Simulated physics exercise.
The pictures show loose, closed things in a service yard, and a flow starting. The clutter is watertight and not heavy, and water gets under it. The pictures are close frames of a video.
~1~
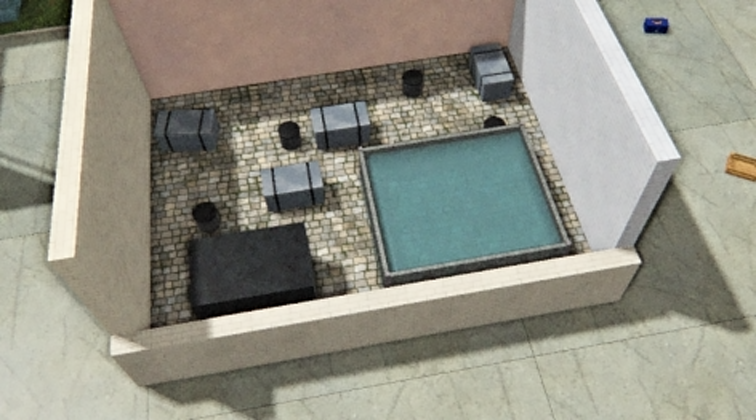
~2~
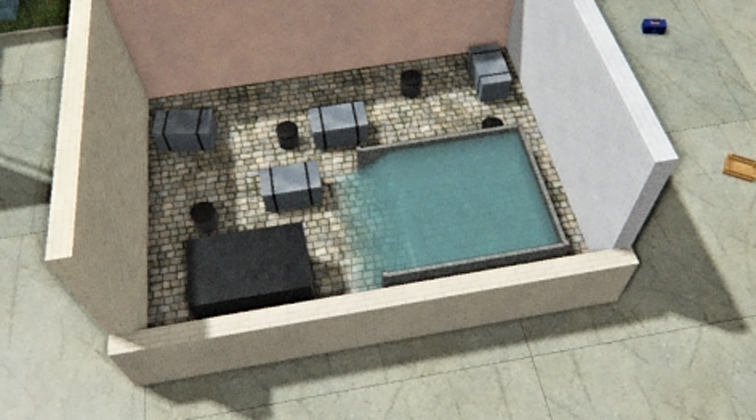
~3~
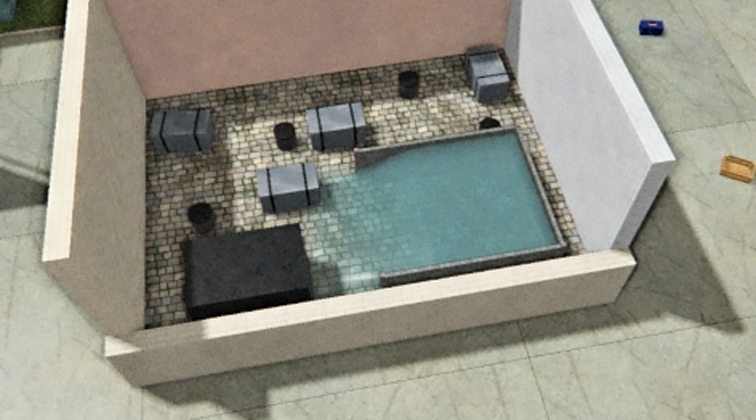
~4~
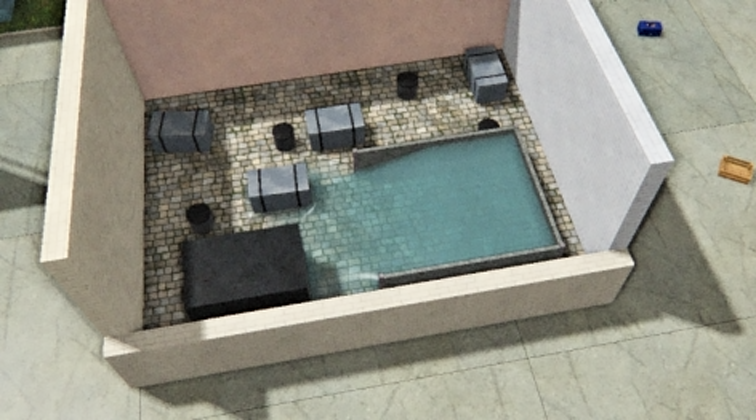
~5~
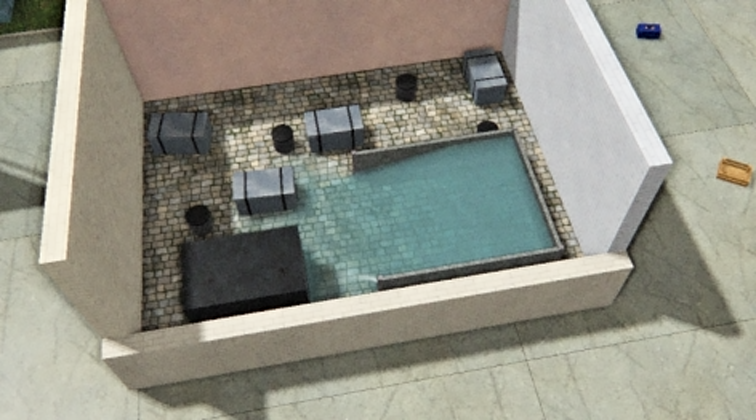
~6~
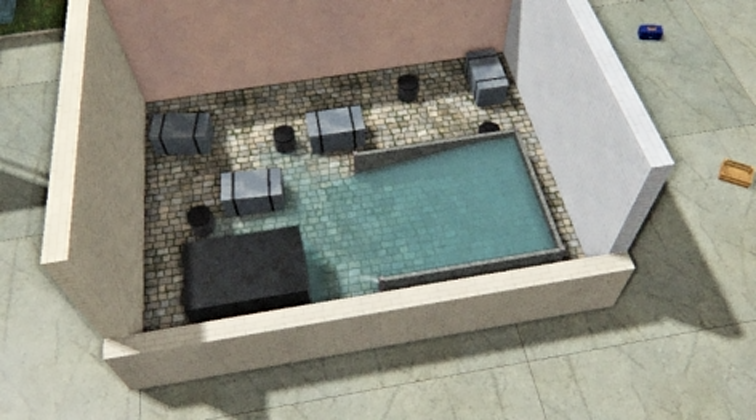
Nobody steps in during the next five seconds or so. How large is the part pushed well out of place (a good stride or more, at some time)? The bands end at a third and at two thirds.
That comes to between one and two thirds.
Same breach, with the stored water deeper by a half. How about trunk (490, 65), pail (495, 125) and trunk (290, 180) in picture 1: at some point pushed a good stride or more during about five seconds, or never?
In turn: Less than that, never so far, moved that far.
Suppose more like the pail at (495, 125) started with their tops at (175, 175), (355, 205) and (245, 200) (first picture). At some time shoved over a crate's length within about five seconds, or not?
One after the other: Yes, yes, shifted that much.
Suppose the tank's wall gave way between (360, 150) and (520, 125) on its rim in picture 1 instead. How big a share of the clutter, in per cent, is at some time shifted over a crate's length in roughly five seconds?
Near 100 in a hundred.
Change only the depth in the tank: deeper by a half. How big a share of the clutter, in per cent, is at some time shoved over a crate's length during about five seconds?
Some 80 per cent.
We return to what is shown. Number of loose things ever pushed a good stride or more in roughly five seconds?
It comes to 5.
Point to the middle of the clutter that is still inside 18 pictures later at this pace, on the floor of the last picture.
Roughly at (324, 120).
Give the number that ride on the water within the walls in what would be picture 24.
That makes 3.
A moment on, 1 of 8 are well off their spots; 0 afloat.
Next, 2 of 8 are well off their spots; 2 afloat.
Later, 4 of 8 are well off their spots; 3 afloat.
In the end, 5 of 8 are well off their spots, and 5 have been at some point; 5 afloat.
